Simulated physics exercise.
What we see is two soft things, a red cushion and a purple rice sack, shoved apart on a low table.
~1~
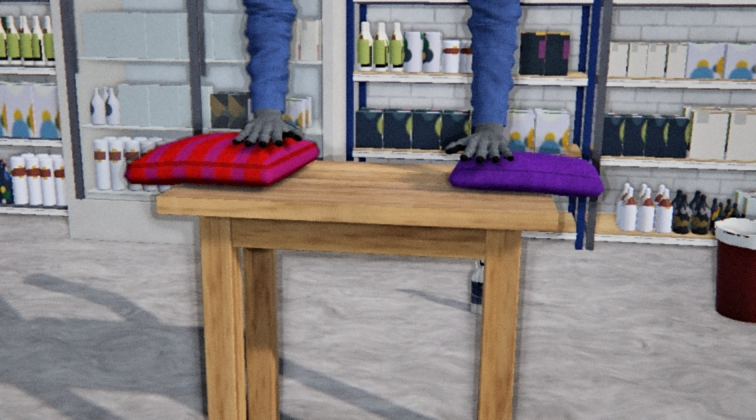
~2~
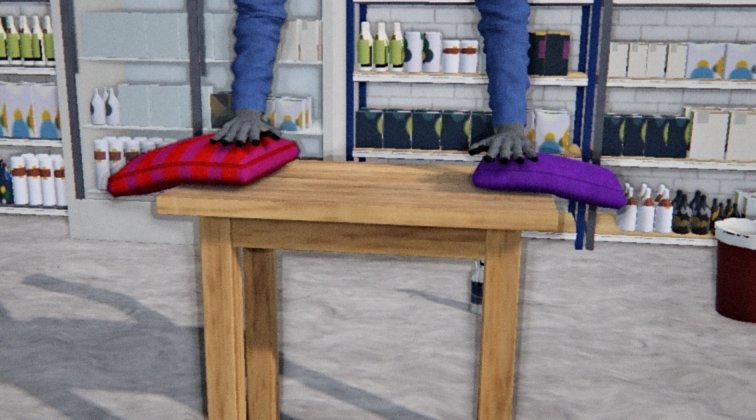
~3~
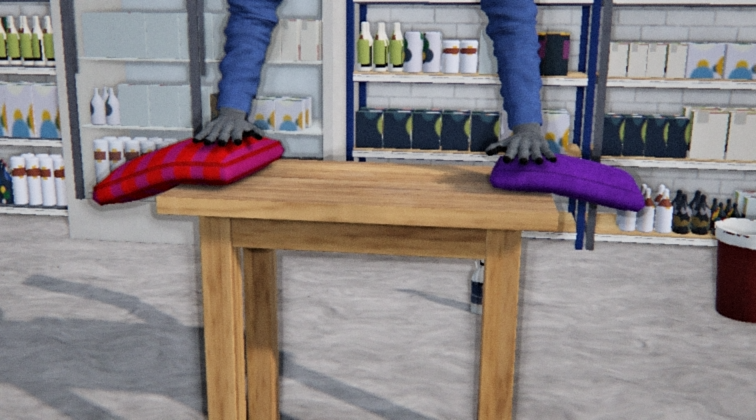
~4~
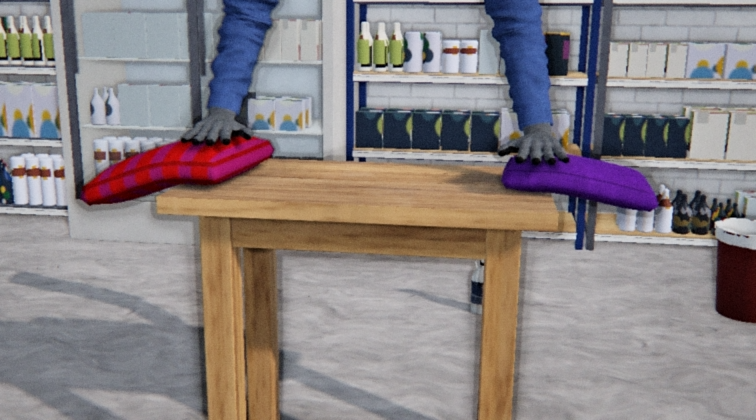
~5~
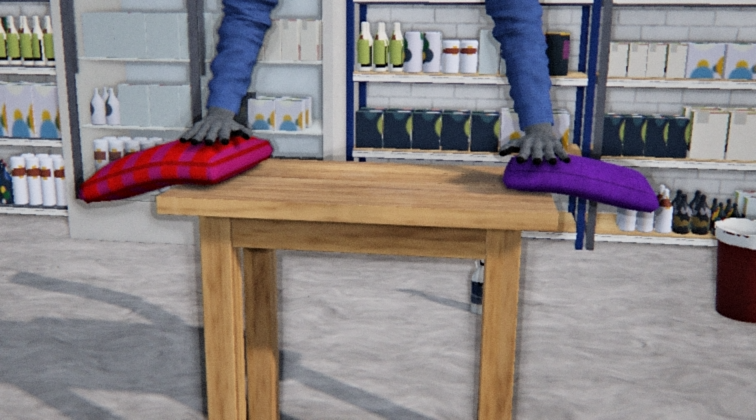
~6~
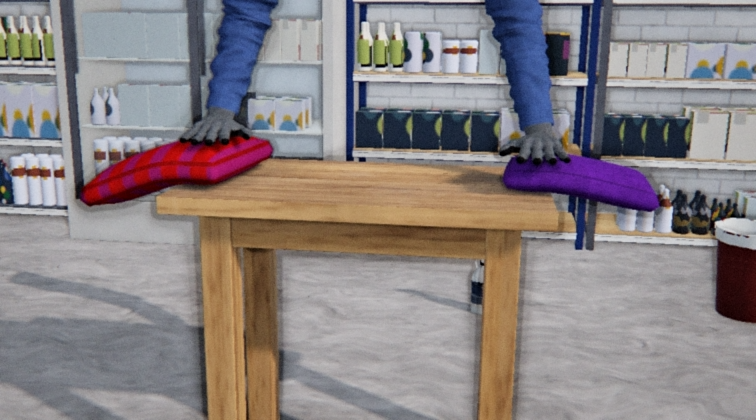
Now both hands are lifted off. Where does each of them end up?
They end up like this: The red cushion fallen off; the purple rice sack fallen off.
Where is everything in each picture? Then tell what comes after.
The first frame shows cushion tip (149, 169); rice sack tip (597, 185).
The second frame shows cushion tip (131, 181); rice sack tip (619, 197).
The third frame shows cushion tip (118, 189); rice sack tip (637, 199).
The fourth frame shows cushion tip (107, 190); rice sack tip (650, 199).
The fifth frame shows cushion tip (105, 187); rice sack tip (650, 200).
The sixth frame shows cushion tip (106, 191), well over half past the edge; rice sack tip (651, 200), well over half past the edge.
Then, 0.32 s past the final frame, cushion falling near (170, 210); rice sack falling near (579, 244).
Then, 0.58 s past the final frame, cushion on the floor; rice sack on the floor.
When it is over, cushion on the floor; rice sack on the floor. The red cushion tips over and falls and the purple rice sack goes down.
